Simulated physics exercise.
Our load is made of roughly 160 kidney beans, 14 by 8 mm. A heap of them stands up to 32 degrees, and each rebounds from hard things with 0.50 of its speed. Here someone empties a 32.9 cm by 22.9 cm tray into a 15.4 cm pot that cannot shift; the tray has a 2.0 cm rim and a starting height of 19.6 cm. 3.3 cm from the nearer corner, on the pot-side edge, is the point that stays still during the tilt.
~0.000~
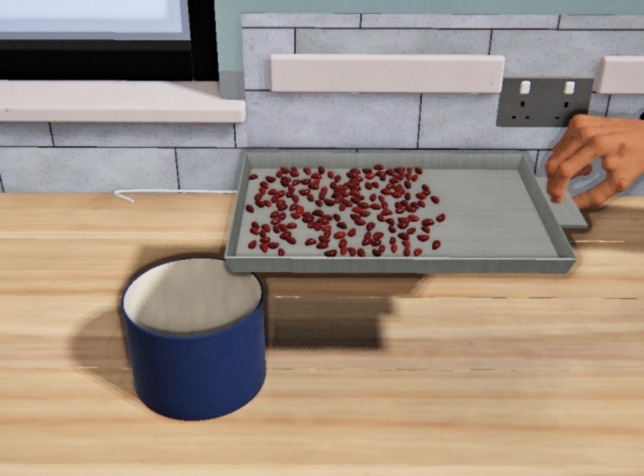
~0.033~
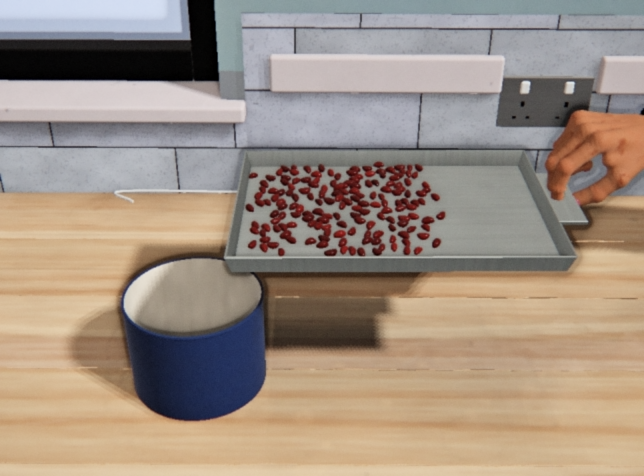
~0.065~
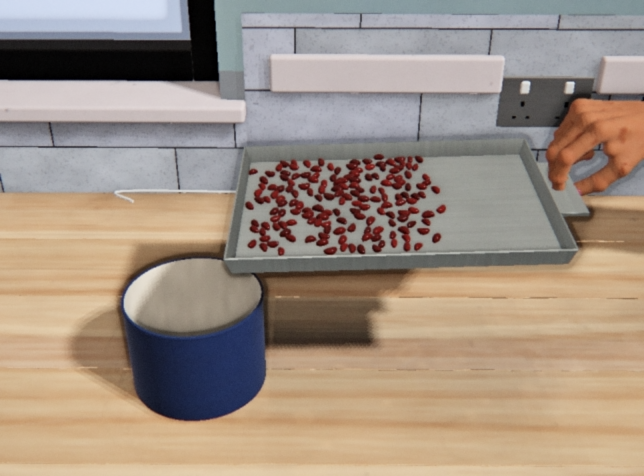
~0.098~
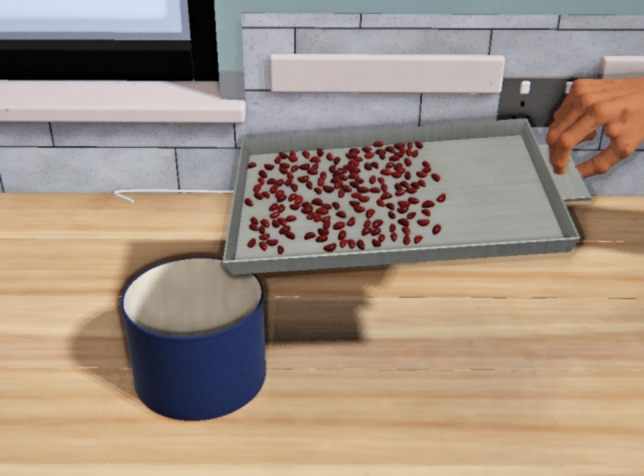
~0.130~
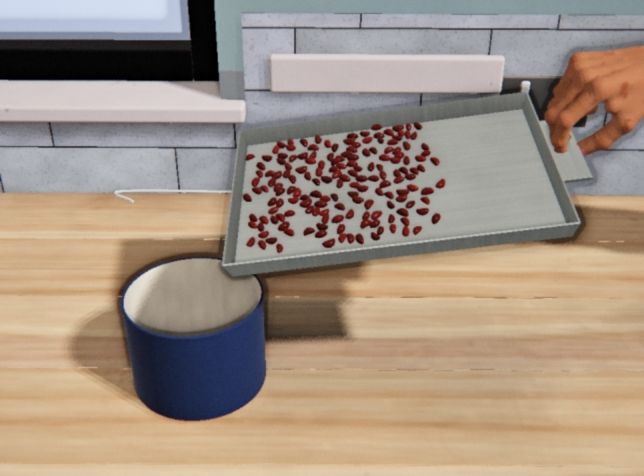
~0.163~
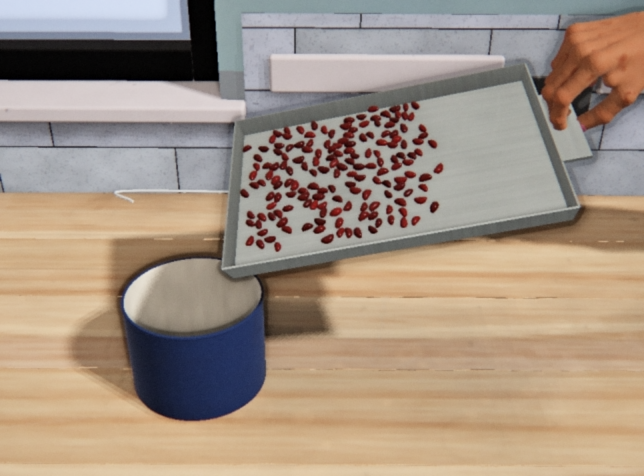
The clip opens on a grey tray scattered with small red beans, held level at its right end by a hand, beside a blue pot on a wooden counter. The hand gradually raises the right end, slanting the tray down toward the pot, while the beans barely shift on it.
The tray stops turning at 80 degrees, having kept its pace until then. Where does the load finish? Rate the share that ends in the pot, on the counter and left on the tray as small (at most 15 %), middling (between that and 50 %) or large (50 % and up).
Pot - small, counter - large, tray - small.
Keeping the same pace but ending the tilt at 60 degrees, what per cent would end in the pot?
The pot would get around 5 per cent.
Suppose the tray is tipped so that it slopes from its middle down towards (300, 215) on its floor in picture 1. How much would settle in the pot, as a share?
My guess is roughly 50 percent.
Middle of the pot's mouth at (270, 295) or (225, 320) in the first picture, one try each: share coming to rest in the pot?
Spot one: Some 0 per cent; spot two: Some 60 per cent.
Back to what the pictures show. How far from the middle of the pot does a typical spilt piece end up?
18 cm.
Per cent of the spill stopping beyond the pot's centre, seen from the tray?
Share past the middle: Roughly 70 percent.
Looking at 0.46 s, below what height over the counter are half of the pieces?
About 24 centimetres.
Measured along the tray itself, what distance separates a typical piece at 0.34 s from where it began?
By then it sits near 2 cm from where it began.
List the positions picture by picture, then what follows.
In the first picture, tray tilt 0 degrees, front corners at (231, 254) and (570, 256); middle of the pieces at (342, 208); pot at (193, 294).
In the second picture, tray tilt 1 degrees, front corners at (231, 255) and (570, 254); middle of the pieces at (342, 206).
In the third picture, tray tilt 3 degrees, front corners at (230, 256) and (571, 247), lowest corner left front; middle of the pieces at (342, 202).
In the fourth picture, tray tilt 7 degrees, front corners at (230, 258) and (572, 235), lowest corner left front; middle of the pieces at (342, 194).
In the fifth picture, tray tilt 13 degrees, front corners at (229, 261) and (573, 220), lowest corner left front; middle of the pieces at (340, 184).
In the sixth picture, tray tilt 19 degrees, front corners at (228, 264) and (572, 204), lowest corner left front; middle of the pieces at (337, 174); pot at (193, 294). Its pace works out near 185 degrees a second.
Then, at 0.34 s, tilt 52 degrees; the tray holds 100 %, the pot 0 %.
Then, at 0.46 s, tilt 73 degrees; the tray holds 100 %, the pot 0 %.
After 0.70 s, tilt 80 degrees; the tray holds 10 %, the pot 0 %.
By 2.0 s all is still; pot 5 %, counter 95 %, tray 5 %.
